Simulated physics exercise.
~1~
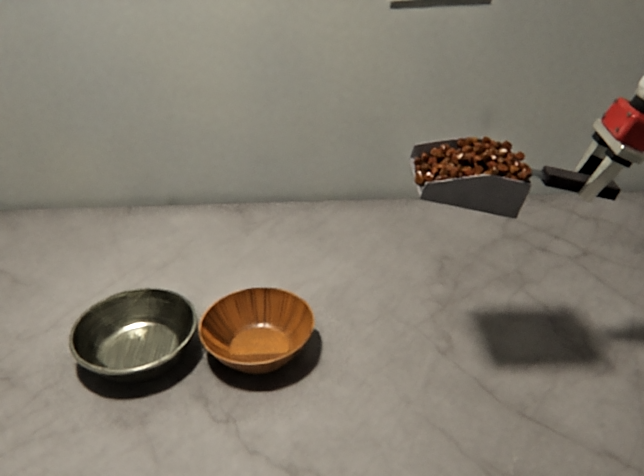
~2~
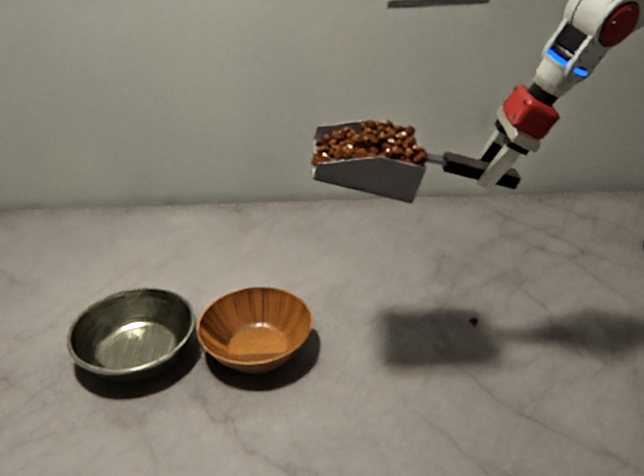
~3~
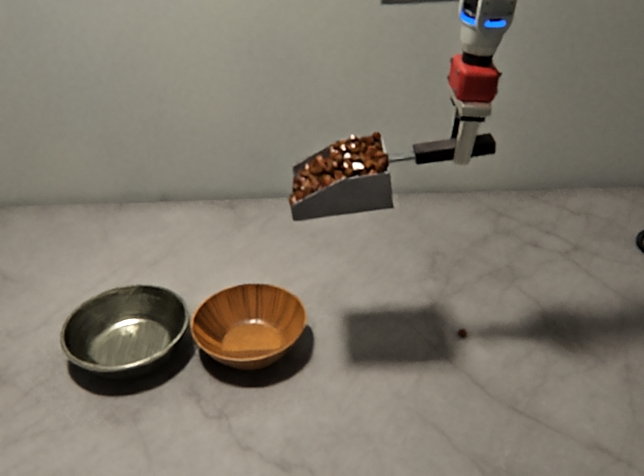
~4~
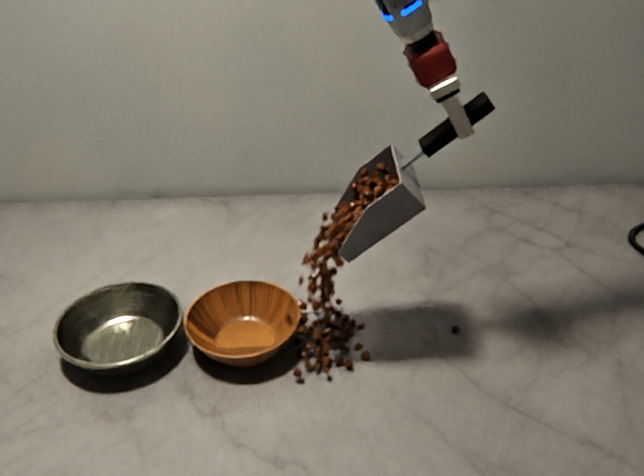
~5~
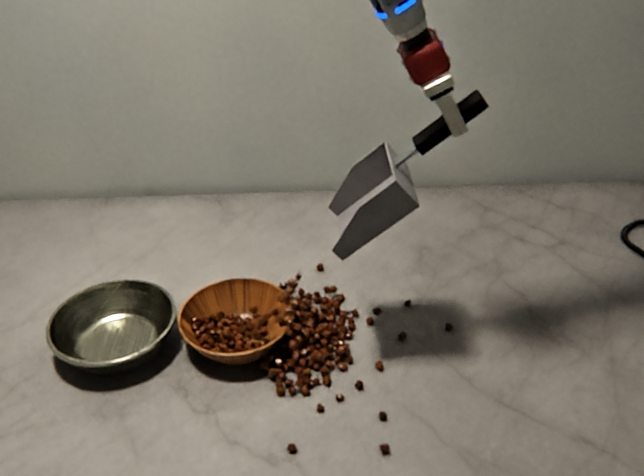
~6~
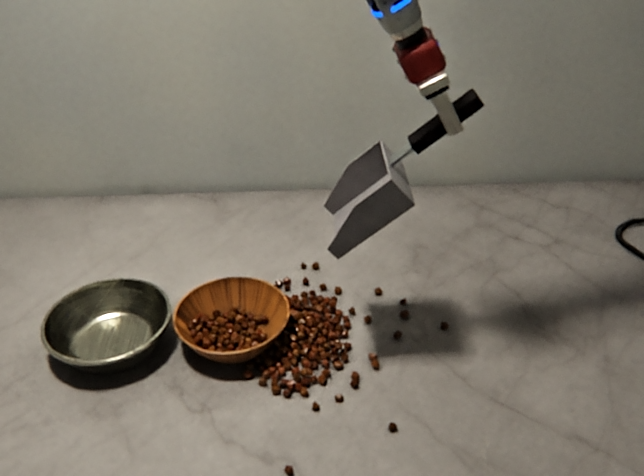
The clip opens with a robot arm at the right holding a grey scoop heaped with brown pet food pellets above a marble-patterned surface, where a metal bowl and a wooden bowl sit side by side. The arm carries the scoop left, stopping short of the wooden bowl. It then tips the scoop forward, and the pellets slide out in a stream that lands beside the wooden bowl's right edge. Some spill into that bowl while many scatter across the surface. The emptied scoop stays tilted in the air, with a loose pile beside the partly filled wooden bowl and the metal bowl still empty.
